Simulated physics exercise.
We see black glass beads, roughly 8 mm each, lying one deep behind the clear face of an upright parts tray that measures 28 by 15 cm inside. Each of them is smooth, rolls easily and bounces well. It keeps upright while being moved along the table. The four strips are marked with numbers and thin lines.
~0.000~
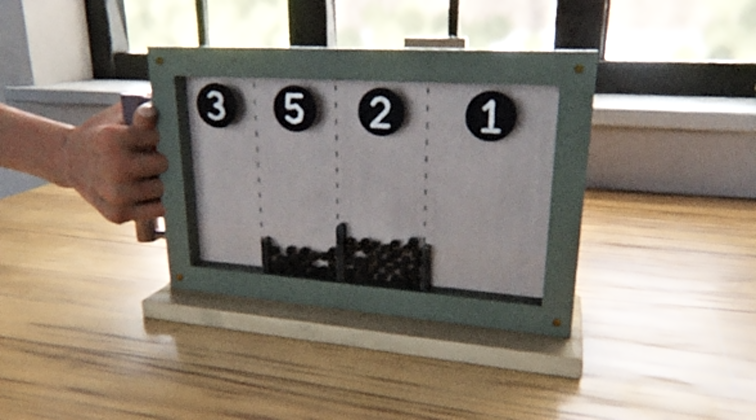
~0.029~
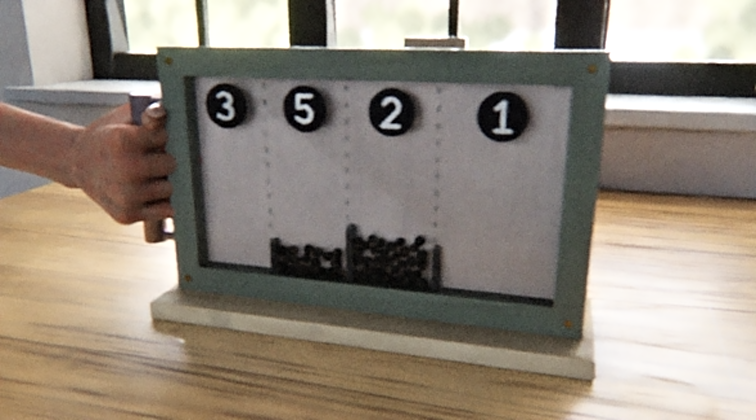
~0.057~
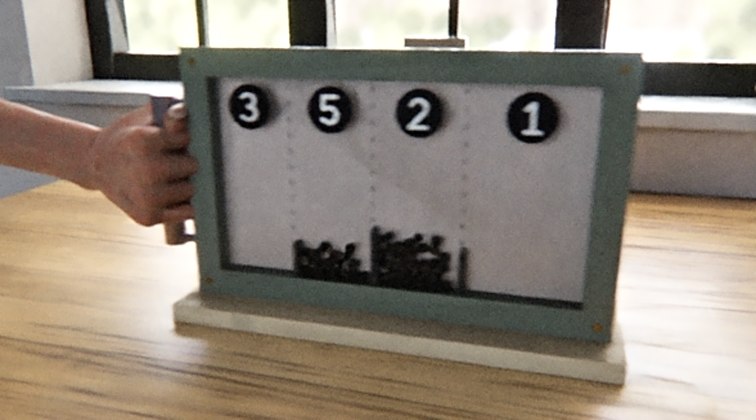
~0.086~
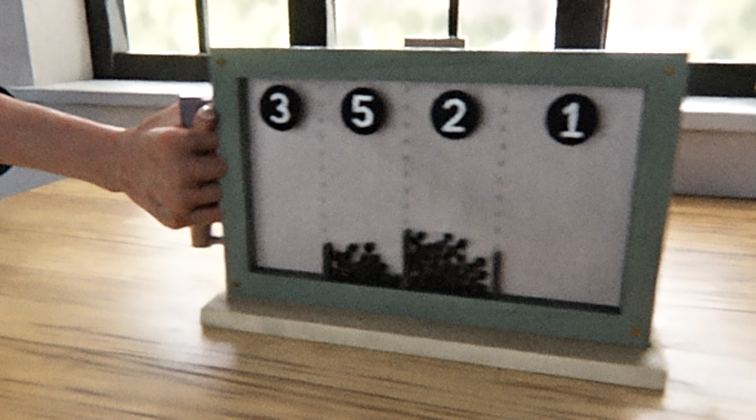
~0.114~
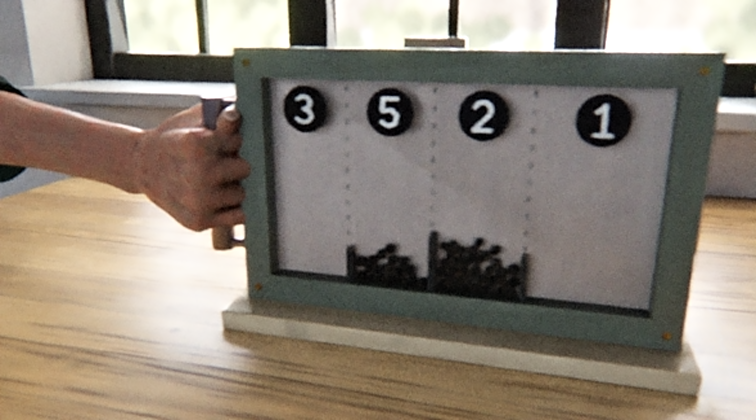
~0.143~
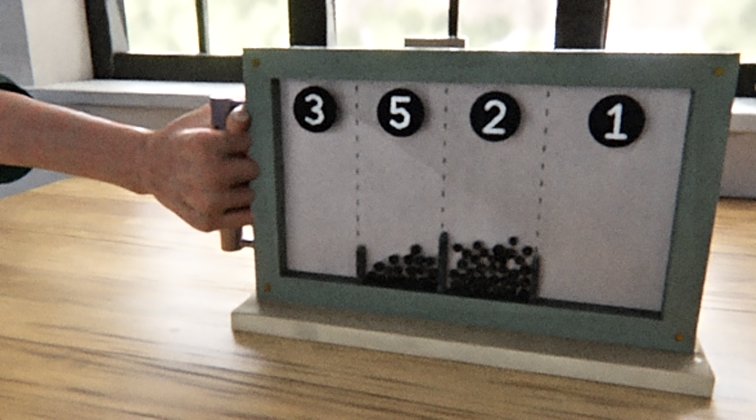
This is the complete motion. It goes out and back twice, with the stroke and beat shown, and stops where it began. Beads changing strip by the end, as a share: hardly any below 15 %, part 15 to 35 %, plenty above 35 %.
Strip changers: Part.
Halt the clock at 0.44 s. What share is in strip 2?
Share: About 55 percent.
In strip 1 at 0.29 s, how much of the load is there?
It works out at about 10 percent.
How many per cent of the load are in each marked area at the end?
Strip 1: 15; strip 2: 45; strip 3: 5; strip 5: 30.
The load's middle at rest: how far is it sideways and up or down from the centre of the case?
Offset approx. 1 cm right, 7 cm below.
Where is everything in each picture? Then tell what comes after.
At its start; about 50 beads; load centre (355, 261); top bead (413, 242); no. 1 (491, 116), no. 2 (381, 112), no. 3 (217, 106), no. 5 (295, 109), in the first picture.
In the second picture, 1 cm to the right; load centre (361, 261); top bead (420, 241).
In the third picture, 3 cm to the right; load centre (383, 263); top bead (418, 238); wall ends (463, 252), (375, 230), (298, 244).
In the fourth picture, 5 cm to the right; load centre (415, 266); top bead (448, 237).
In the fifth picture, 7 cm to the right; load centre (444, 270); top bead (479, 242).
In the sixth picture, 8 cm to the right; load centre (461, 271); top bead (513, 241); no. 1 (616, 121), no. 2 (495, 117), no. 3 (315, 110), no. 5 (401, 113).
After 0.29 s, it is at its start; the beads' middle is in line with and 6 cm below the centre; no. 1, 10 %, no. 2, 55 %, no. 5, 35 %; 10 % have changed strip.
After 0.44 s, it is 8 cm to the right; the beads' middle is in line with and 6 cm below the centre; no. 1, 10 %, no. 2, 55 %, no. 3, 5 %, no. 5, 30 %; 15 % have changed strip.
After 0.57 s, it is at its start; the beads' middle is 1 cm right of and 6 cm below the centre; no. 1, 20 %, no. 2, 45 %, no. 3, 5 %, no. 5, 35 %; 25 % have changed strip.
At rest by 1.6 s, it is at its start; no. 1, 15 %, no. 2, 45 %, no. 3, 5 %, no. 5, 30 %; 25 % have changed strip.
